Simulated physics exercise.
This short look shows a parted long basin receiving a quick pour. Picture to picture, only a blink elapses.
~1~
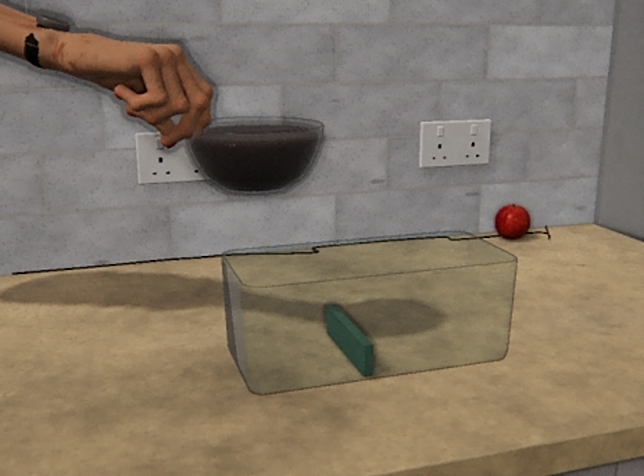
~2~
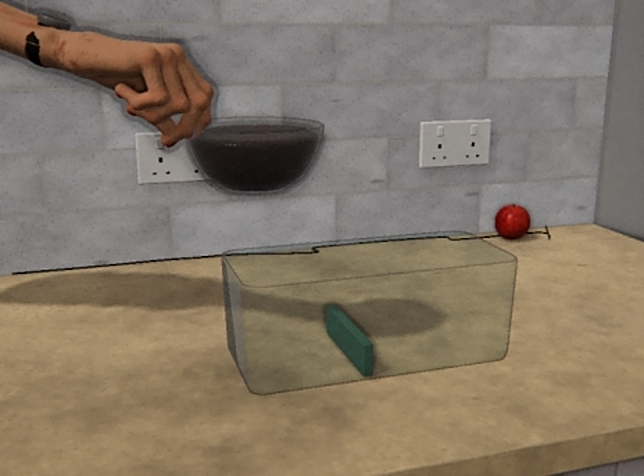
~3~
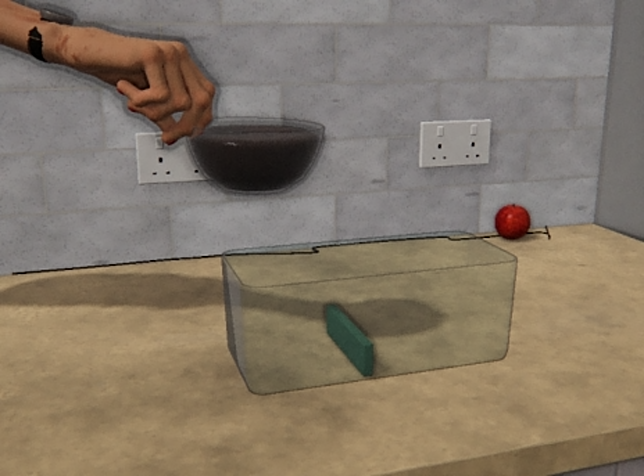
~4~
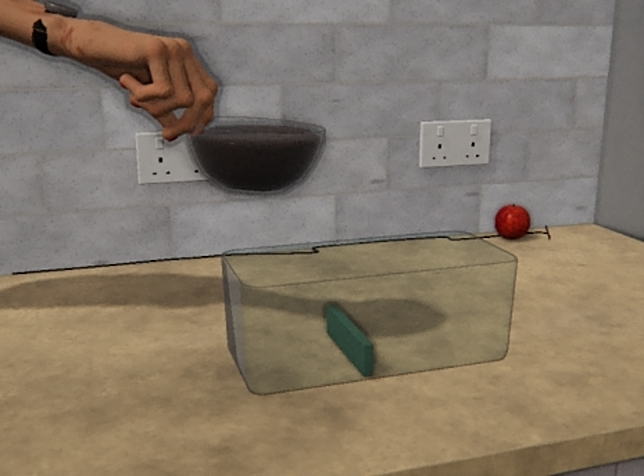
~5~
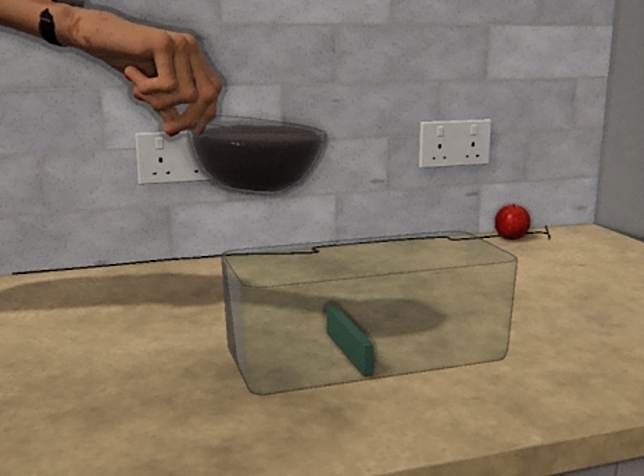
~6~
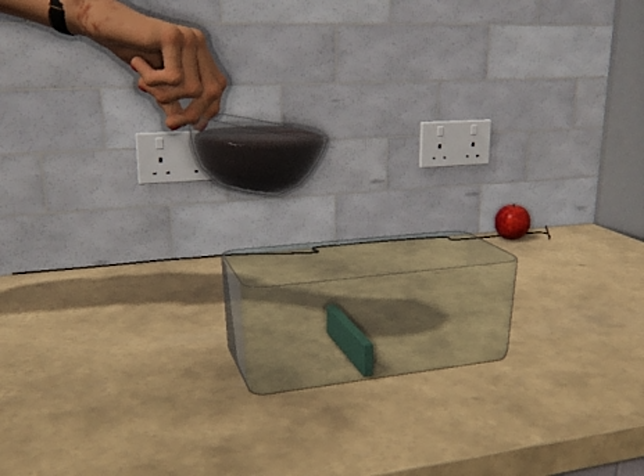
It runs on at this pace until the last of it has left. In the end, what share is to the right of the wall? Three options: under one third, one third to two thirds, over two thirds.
Answer: Over two thirds.
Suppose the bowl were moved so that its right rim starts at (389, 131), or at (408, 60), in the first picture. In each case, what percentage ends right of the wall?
It comes to about 95 %, followed by about 80 %.
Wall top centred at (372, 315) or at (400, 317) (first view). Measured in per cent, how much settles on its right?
It works out to around 50 per cent for the first and around 5 per cent for the second.
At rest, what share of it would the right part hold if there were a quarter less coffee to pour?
Close to 75 per cent.
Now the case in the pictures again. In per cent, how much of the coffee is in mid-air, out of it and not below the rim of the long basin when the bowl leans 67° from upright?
Near 35 parts in a hundred.
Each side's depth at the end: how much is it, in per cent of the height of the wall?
Left near 20; right near 50.
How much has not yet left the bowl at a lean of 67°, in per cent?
It still holds around 35 per cent there.
A moment on, the bowl is tipped part way and 37 per cent is still to pour, 2 is left of the wall and 27 right of it.
Next, the bowl is tipped right over and 0 per cent is still to pour, 18 is left of the wall and 78 right of it.
Then the bowl is tipped right over and 0 per cent is still to pour, 21 is left of the wall and 79 right of it.
Later the bowl is tipped right over and 0 per cent is still to pour, 21 is left of the wall and 78 right of it.
At rest 21 per cent lies left of the wall, 78 right of it and 0 outside.
